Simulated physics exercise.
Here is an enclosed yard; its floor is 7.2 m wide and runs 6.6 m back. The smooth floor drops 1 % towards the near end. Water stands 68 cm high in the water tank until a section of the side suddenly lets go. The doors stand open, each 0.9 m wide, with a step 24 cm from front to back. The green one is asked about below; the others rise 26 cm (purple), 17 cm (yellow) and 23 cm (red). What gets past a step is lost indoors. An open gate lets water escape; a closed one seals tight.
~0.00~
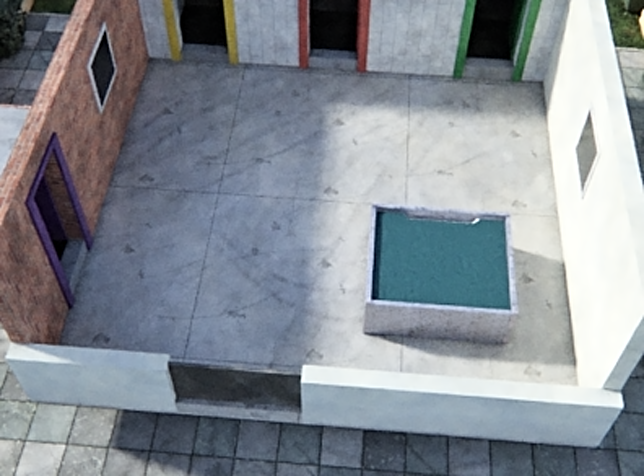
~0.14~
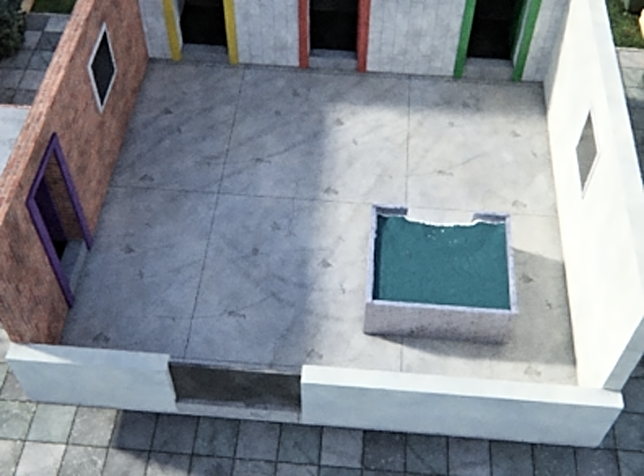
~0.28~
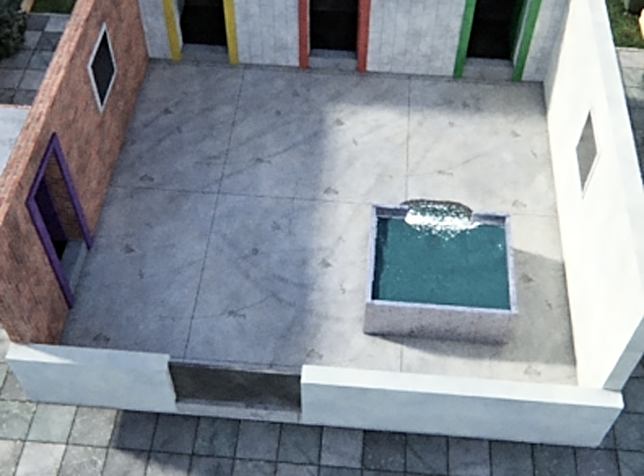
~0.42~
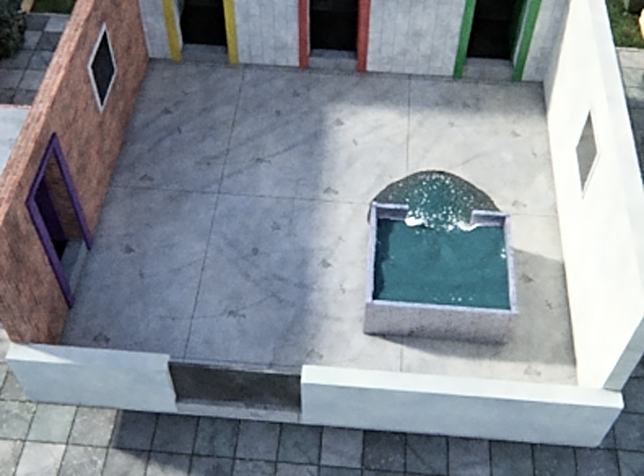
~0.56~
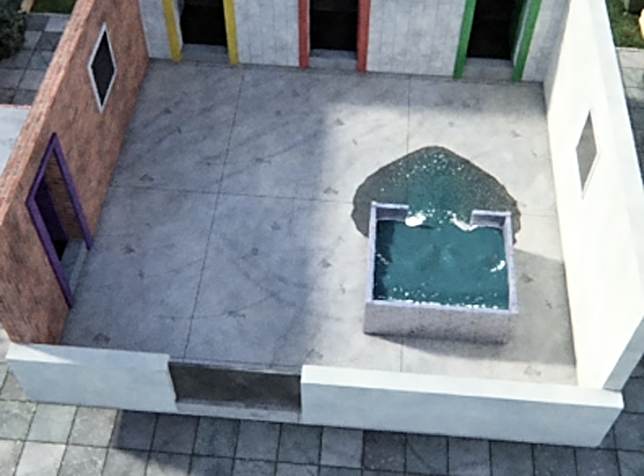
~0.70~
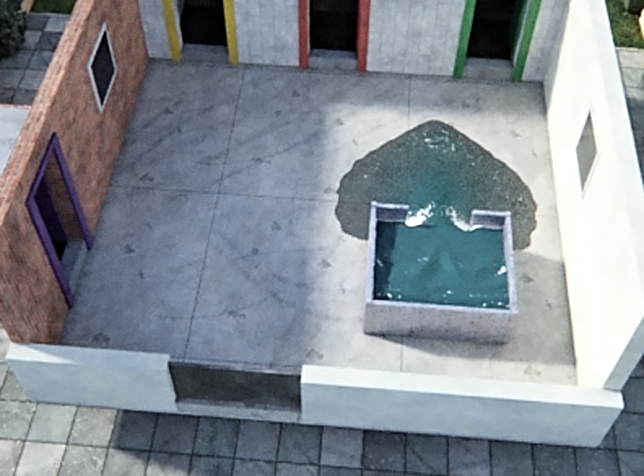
Water pours through a gap in the far side of a square tank of blue-green water, spreading across the grey floor in a dark, widening patch, first rounded, then pointed, while the tank's surface ripples. The fixed, high view looks down into a walled yard, the tank right of centre. Yellow, red and green doorways line the back, with a purple one in the left brick wall.
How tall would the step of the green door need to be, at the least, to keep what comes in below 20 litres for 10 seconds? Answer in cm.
At least 17 cm or so.
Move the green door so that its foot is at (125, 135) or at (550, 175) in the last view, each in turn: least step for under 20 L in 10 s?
About 6.5 and 9.0 cm.
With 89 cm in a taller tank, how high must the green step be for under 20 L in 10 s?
Some 25 cm.
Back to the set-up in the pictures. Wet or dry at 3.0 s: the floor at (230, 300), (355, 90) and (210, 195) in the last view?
In that order: Dry, under water, not reached.
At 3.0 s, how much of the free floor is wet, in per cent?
Some 40 per cent of it.
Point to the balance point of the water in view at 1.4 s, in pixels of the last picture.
Around (434, 238).
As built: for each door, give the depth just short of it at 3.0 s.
In cm: Green 22, purple 0, yellow 5, red 13.
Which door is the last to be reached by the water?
The purple one.
After 1.4 s water covers 30 % of the floor, deepest (35 cm) near (434, 236); 13 cm at the green door, 0 litres in over its 25 cm step.
After 3.0 s water covers 40 % of the floor, deepest (23 cm) near (505, 97); 22 cm at the green door, 1 litre in over its 25 cm step.
After 10.0 s water covers 90 % of the floor, deepest (13 cm) near (49, 376); 5 cm at the green door, 1 litre in over its 25 cm step.
At the green door as built, the water arrived by 1.3 s and peaked near 25 cm at 2.8 s.
With a step of 15 cm, 36 litres would have come in within the 10 s; with 20.5 cm, 6 litres. So under 20 litres takes about 17 cm.
